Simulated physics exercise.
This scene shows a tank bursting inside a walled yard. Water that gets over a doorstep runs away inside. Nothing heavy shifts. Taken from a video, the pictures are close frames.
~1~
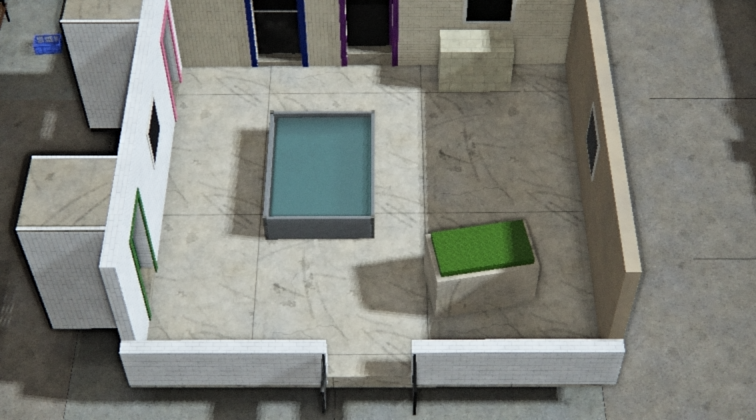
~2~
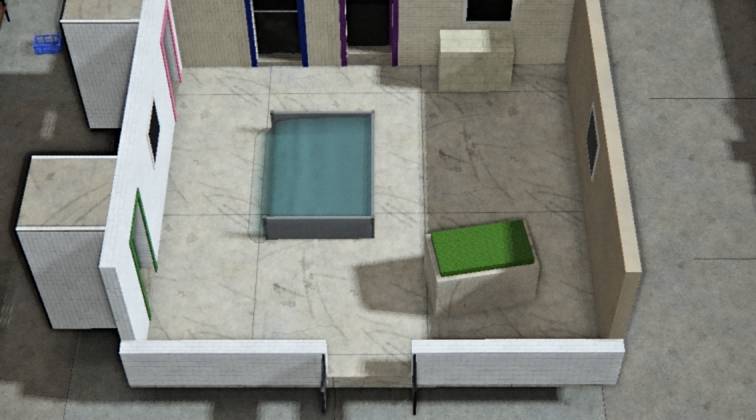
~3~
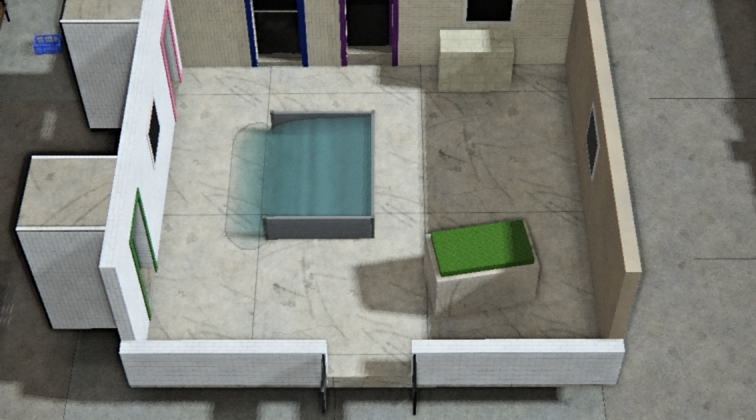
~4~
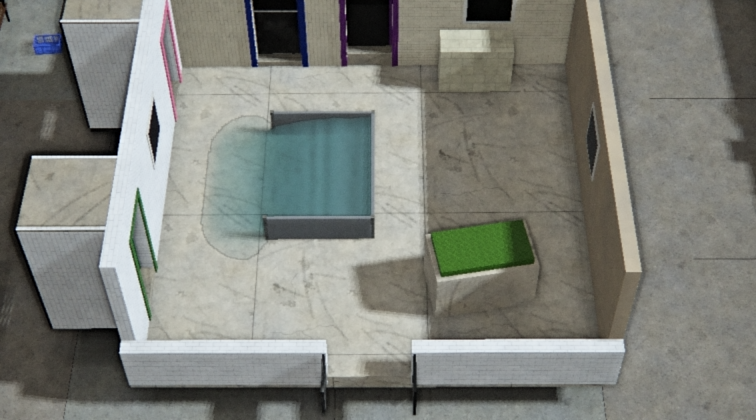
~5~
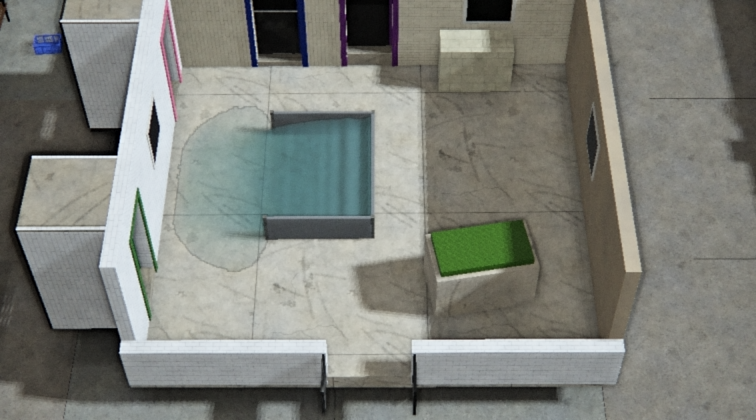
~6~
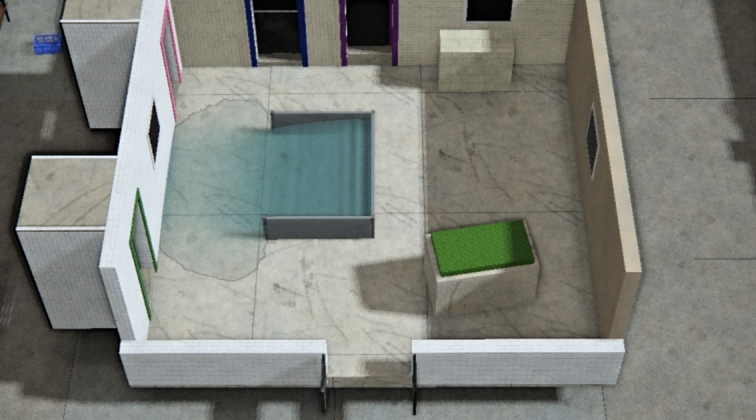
Water tank in a walled yard losing its left side, with water pouring out leftward and spreading across the stone floor.
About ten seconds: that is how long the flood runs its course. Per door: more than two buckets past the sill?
As I see it, pink door: Too much gets in there. Blue door: Not too much gets in there. Green door: Not too much gets in there. Purple door: Not too much gets in there.
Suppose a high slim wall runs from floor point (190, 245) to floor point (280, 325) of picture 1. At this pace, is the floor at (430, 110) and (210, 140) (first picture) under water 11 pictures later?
Result, in order: Bone-dry / swamped.
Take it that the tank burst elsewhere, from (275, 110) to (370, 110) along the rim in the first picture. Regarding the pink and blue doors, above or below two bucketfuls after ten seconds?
I'd say the pink one crosses the line and the blue one crosses the line.
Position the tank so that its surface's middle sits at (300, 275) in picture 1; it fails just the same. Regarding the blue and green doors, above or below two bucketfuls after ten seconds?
Blue door doesn't reach it, green door exceeds it.
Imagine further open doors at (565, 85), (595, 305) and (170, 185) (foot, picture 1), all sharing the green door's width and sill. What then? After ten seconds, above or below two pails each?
Result, in listed order - misses the mark, misses the mark, beats the mark.
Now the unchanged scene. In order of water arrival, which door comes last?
Result: The door marked purple.
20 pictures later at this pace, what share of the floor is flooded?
Around 35 percent of it.
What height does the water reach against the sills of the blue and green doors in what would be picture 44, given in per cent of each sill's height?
I reckon it's around 70 and then 60 per cent.
A moment on, water covers 20 % of the floor; the pink door wet at the sill, nothing in, the blue door not reached, the green door wet at the sill, nothing in, the purple door not reached.
Next, water covers 20 % of the floor; the pink door under two buckets in, the blue door not reached, the green door wet at the sill, nothing in, the purple door not reached.
Then, water covers 35 % of the floor; the pink door over two buckets in, the blue door wet at the sill, nothing in, the green door wet at the sill, nothing in, the purple door wet at the sill, nothing in.
Later, water covers 70 % of the floor; the pink door far over two buckets in, the blue door wet at the sill, nothing in, the green door wet at the sill, nothing in, the purple door wet at the sill, nothing in.
In the end, water covers 95 % of the floor; the pink door far over two buckets in, the blue door wet at the sill, nothing in, the green door wet at the sill, nothing in, the purple door wet at the sill, nothing in.
